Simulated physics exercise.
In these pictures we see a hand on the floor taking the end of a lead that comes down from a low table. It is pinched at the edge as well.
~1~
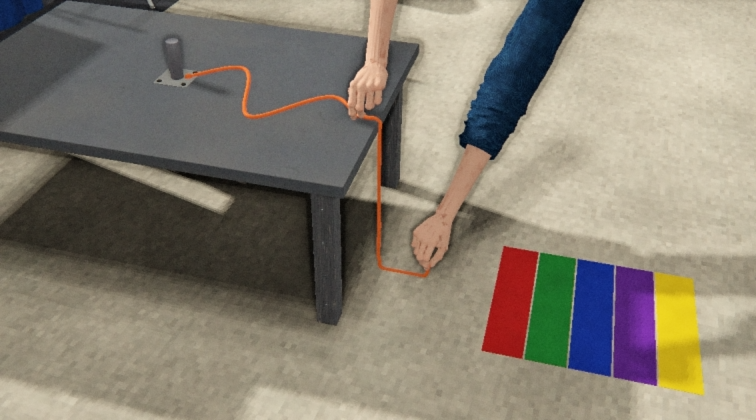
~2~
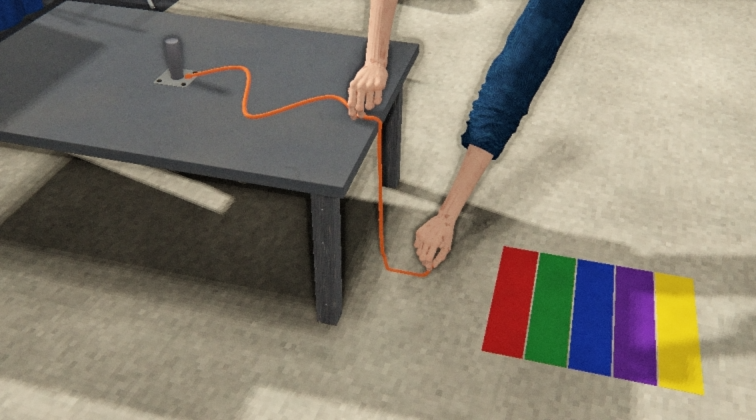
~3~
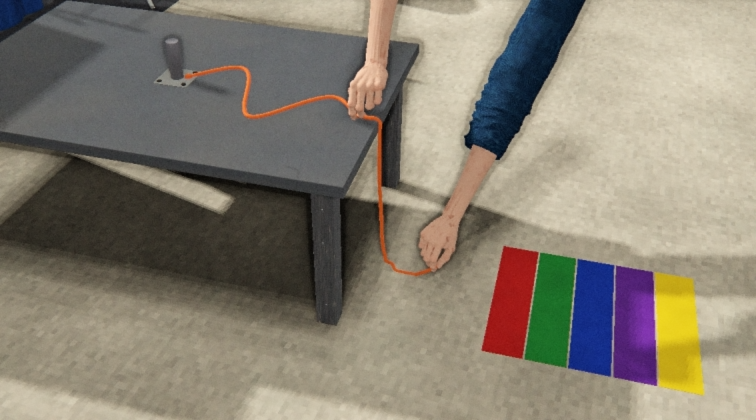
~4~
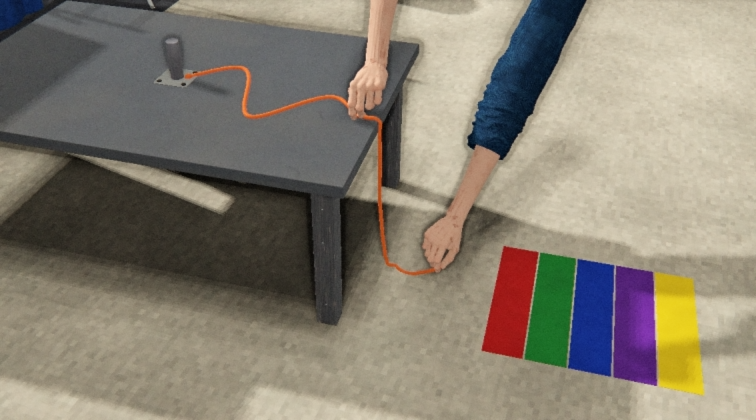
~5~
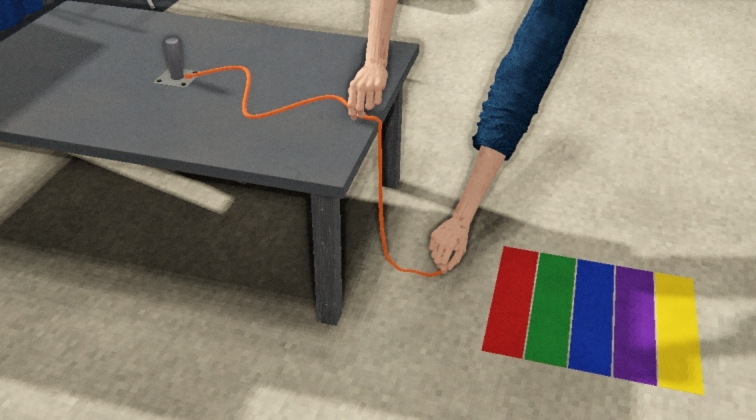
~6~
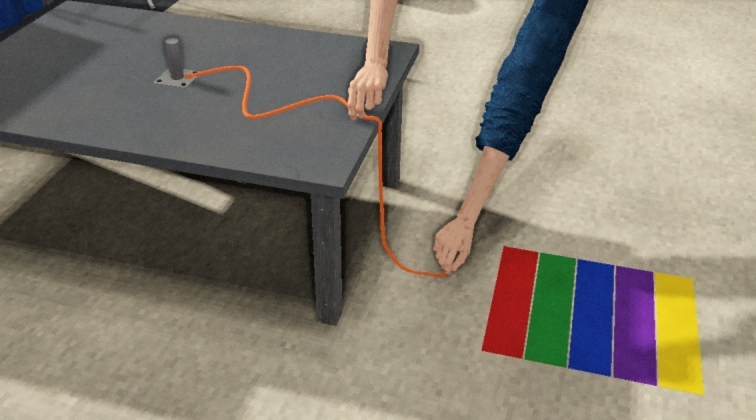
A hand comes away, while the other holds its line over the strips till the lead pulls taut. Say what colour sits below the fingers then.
It is yellow.
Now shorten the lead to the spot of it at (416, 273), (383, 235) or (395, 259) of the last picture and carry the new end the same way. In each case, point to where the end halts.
In that order: (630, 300), (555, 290) and (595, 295).
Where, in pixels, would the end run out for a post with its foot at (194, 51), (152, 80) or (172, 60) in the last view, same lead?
Pixels, try by try: About (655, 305), (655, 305), (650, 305).
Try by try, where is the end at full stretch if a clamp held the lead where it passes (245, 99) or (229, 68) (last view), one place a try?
(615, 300), (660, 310).
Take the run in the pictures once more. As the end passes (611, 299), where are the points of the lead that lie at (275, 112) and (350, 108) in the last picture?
They end up close to (360, 113) and (399, 182).
Early on, end near (611, 299); over blue.
Midway, end near (655, 307); over purple.
At the end of the slack, end near (682, 312); over yellow. It halts on the yellow strip.
